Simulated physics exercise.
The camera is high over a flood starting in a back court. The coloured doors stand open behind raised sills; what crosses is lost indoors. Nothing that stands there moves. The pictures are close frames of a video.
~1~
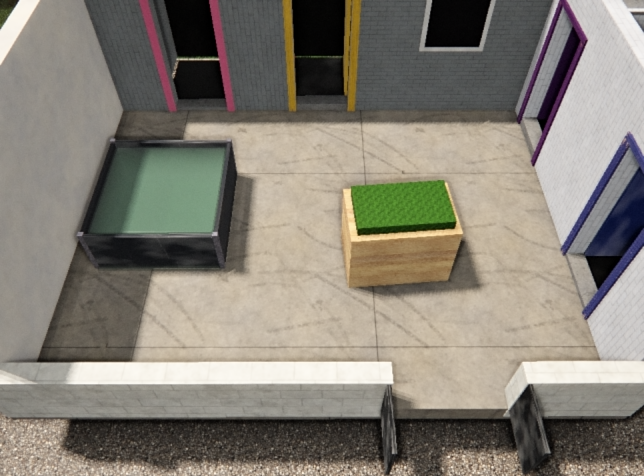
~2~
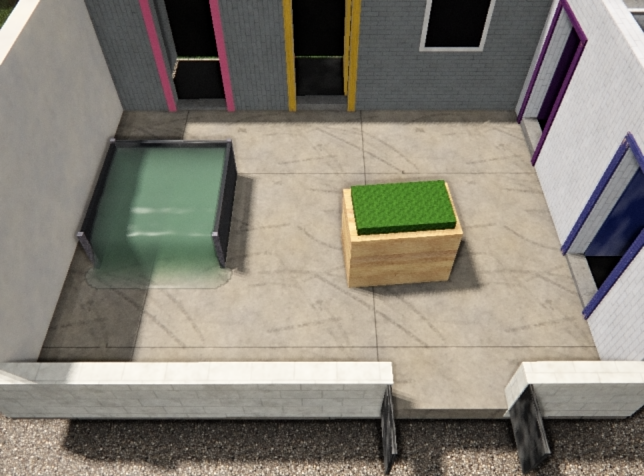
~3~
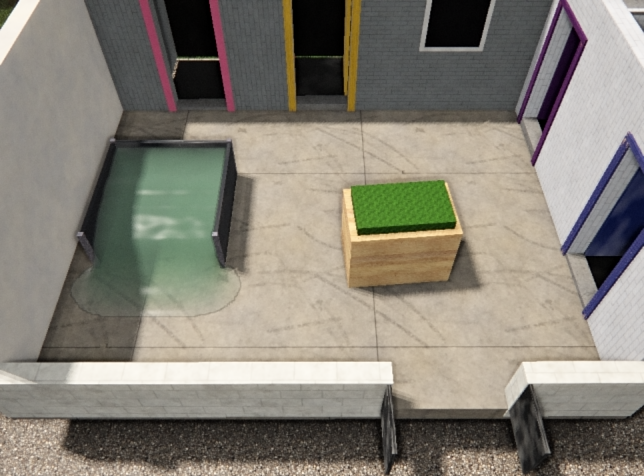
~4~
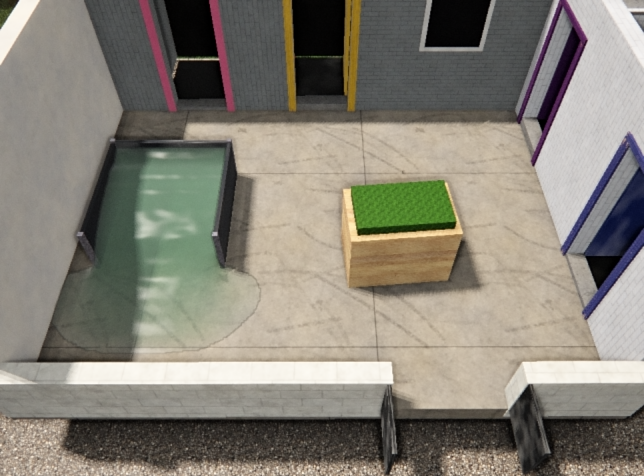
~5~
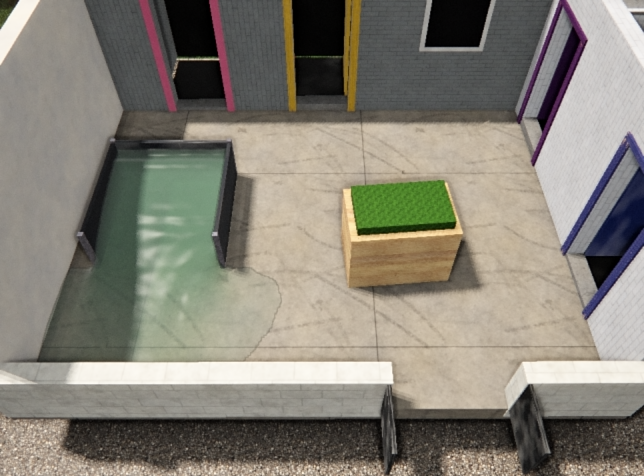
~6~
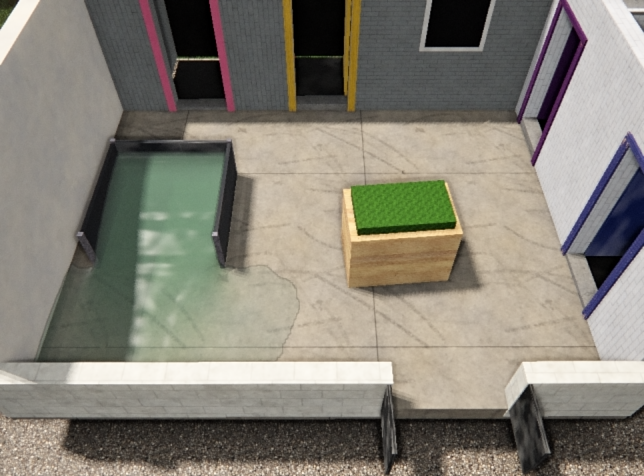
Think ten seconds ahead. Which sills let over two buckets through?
One by one: The blue door takes more than that; the yellow door stays under that; the purple door stays under that; the pink door stays under that.
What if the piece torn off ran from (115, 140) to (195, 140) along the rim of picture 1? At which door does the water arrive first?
I say the pink one.
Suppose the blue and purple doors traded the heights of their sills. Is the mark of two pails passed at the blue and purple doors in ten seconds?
Then: The blue door lets less in, the purple door stays under.
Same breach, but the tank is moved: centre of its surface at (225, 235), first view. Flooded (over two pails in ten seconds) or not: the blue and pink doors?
In short: The blue one floods; the pink one is over.
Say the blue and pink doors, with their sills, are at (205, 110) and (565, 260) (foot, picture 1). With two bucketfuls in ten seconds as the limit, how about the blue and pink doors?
The blue door takes less, the pink door passes that mark.
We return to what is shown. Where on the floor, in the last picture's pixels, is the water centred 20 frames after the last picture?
Around (222, 291).
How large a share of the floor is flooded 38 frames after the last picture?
Close to 75 %.
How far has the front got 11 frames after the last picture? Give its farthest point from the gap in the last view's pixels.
Roughly at (504, 388).
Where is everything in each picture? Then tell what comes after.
In the first frame, the tank at (162, 189) is whole and still.
In the second frame, the front is at (91, 271), out from the gap at (157, 255).
In the third frame, water pours out at (158, 257) and has run to (76, 290).
In the fourth frame, water pours out at (158, 258) and has run to (58, 317).
In the fifth frame, the front is at a hidden place, out from the gap at (158, 258).
In the sixth frame, the front is at a hidden place, out from the gap at (159, 259).
A moment on, water covers 20 % of the floor; the blue door not reached, the yellow door not reached, the purple door not reached, the pink door not reached.
Next, water covers 25 % of the floor; the blue door not reached, the yellow door not reached, the purple door not reached, the pink door not reached.
Then, water covers 50 % of the floor; the blue door under two buckets in, the yellow door not reached, the purple door not reached, the pink door not reached.
Later, water covers 75 % of the floor; the blue door far over two buckets in, the yellow door wet at the sill, nothing in, the purple door wet at the sill, nothing in, the pink door wet at the sill, nothing in.
In the end, water covers 95 % of the floor; the blue door far over two buckets in, the yellow door wet at the sill, nothing in, the purple door wet at the sill, nothing in, the pink door wet at the sill, nothing in.
